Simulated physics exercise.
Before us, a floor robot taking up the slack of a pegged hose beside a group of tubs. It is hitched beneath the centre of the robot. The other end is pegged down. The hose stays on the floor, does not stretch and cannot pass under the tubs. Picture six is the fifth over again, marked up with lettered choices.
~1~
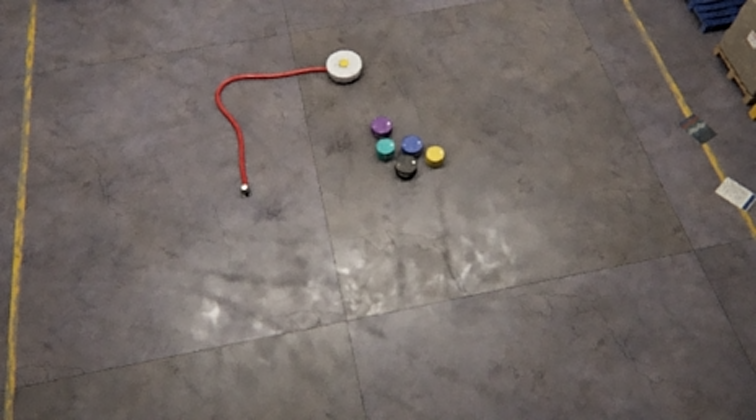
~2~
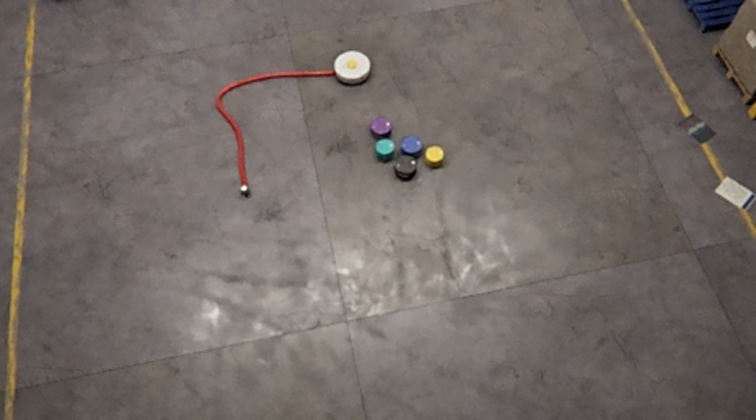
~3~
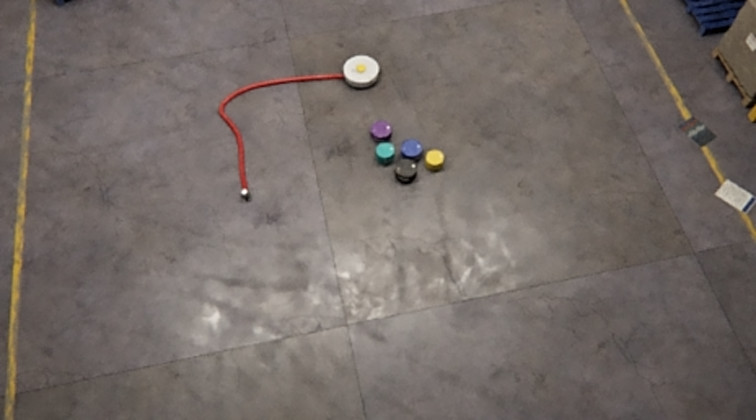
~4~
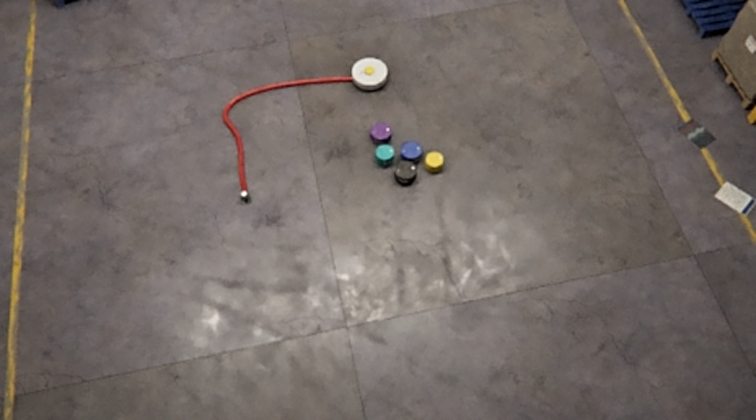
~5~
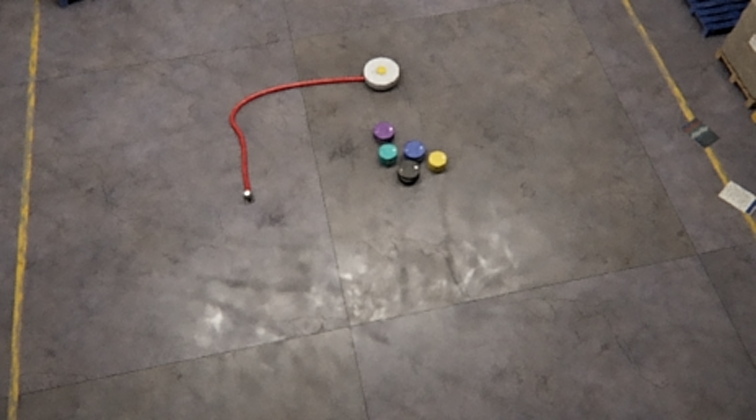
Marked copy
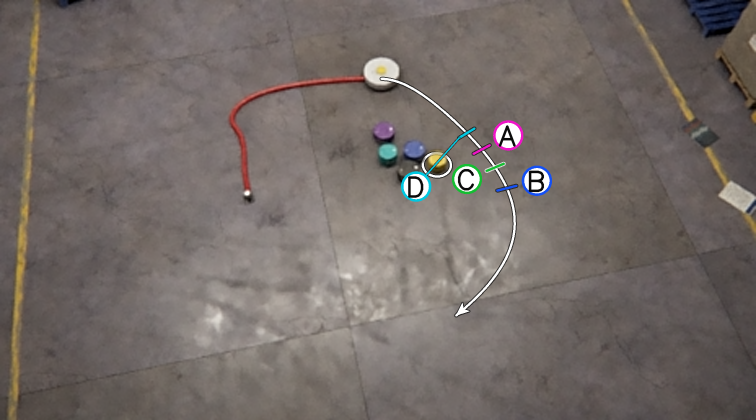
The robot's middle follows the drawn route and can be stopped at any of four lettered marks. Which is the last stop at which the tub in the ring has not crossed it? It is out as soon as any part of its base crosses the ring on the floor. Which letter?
Mark B.
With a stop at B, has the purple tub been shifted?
By then, yes.
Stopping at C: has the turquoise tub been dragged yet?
No.
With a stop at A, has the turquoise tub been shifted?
By then, no.
On the marked copy, A at (482, 150); B at (507, 188); C at (495, 167); D at (467, 133); the ring at (437, 165); the route from (382, 79) via (498, 172) to (456, 316).
Following B. Soon after the start, robot (435, 100); yellow tub (437, 162).
Later, robot (479, 141); yellow tub (437, 162).
In the end, robot (508, 185); yellow tub (437, 162); turquoise tub (389, 168); purple tub (388, 152); the yellow tub is still in its ring.
As for the rest, A is safe but short; C is safe but short; D is safe but short.
